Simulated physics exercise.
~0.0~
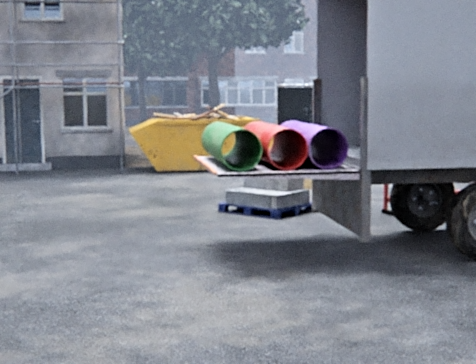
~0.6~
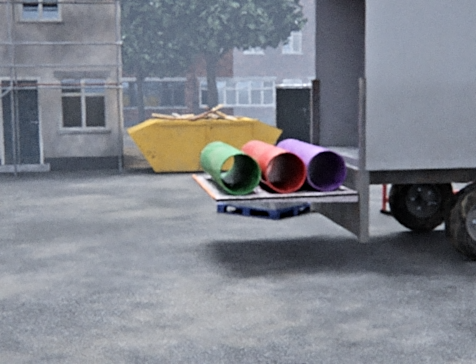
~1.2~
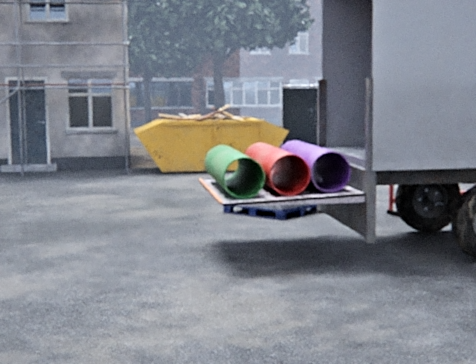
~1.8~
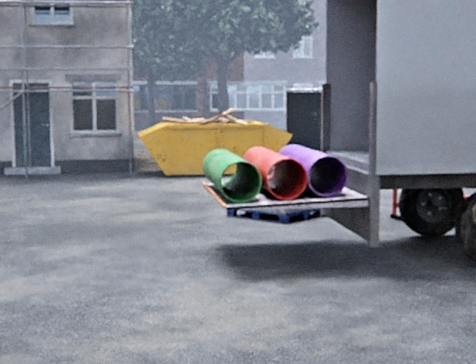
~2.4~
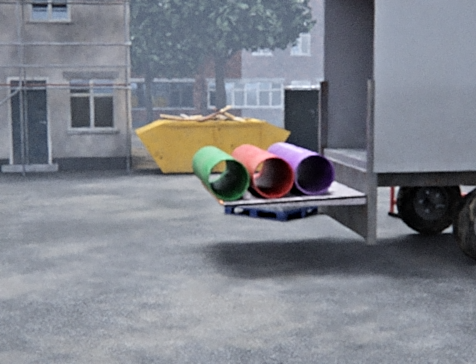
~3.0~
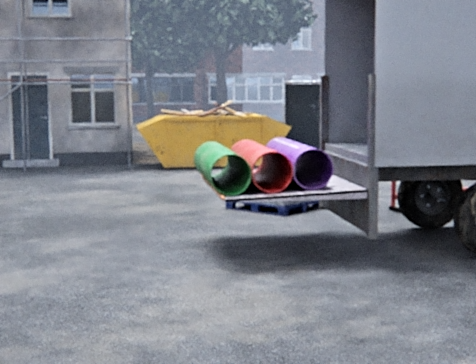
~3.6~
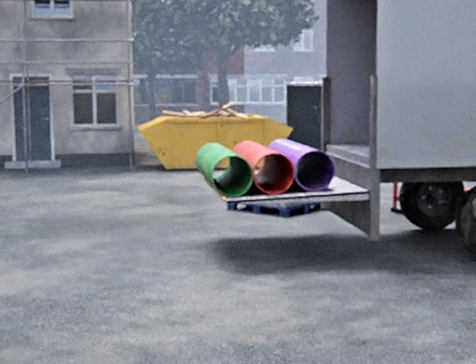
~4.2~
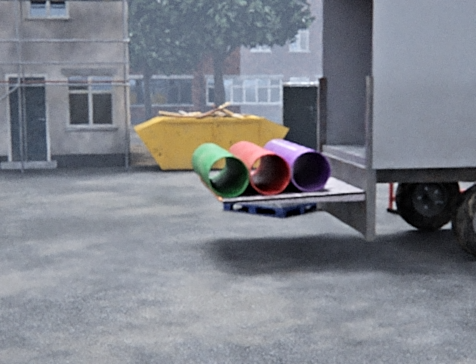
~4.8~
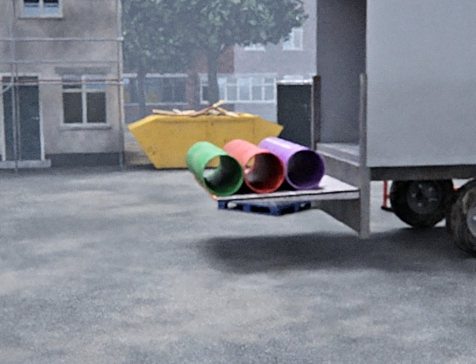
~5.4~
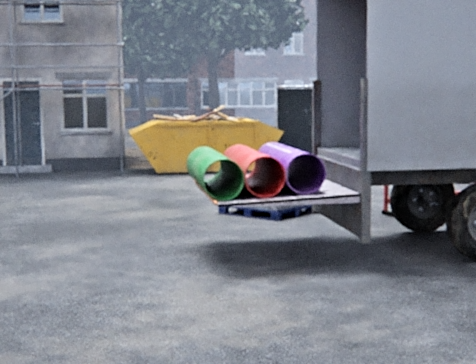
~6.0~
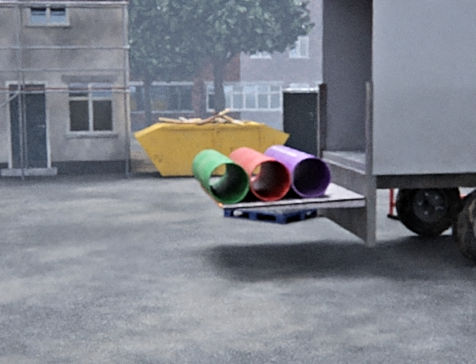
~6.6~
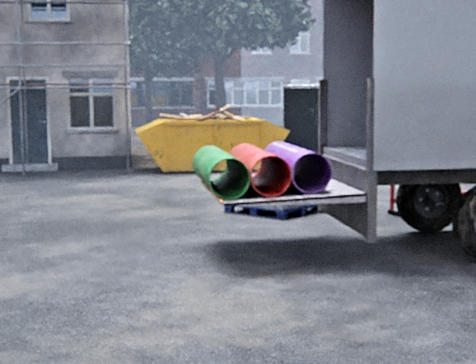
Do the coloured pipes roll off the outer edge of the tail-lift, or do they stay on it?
They stay on it. The green pipe is held back at the outer edge, and the red and purple ones remain on the lift beside it.
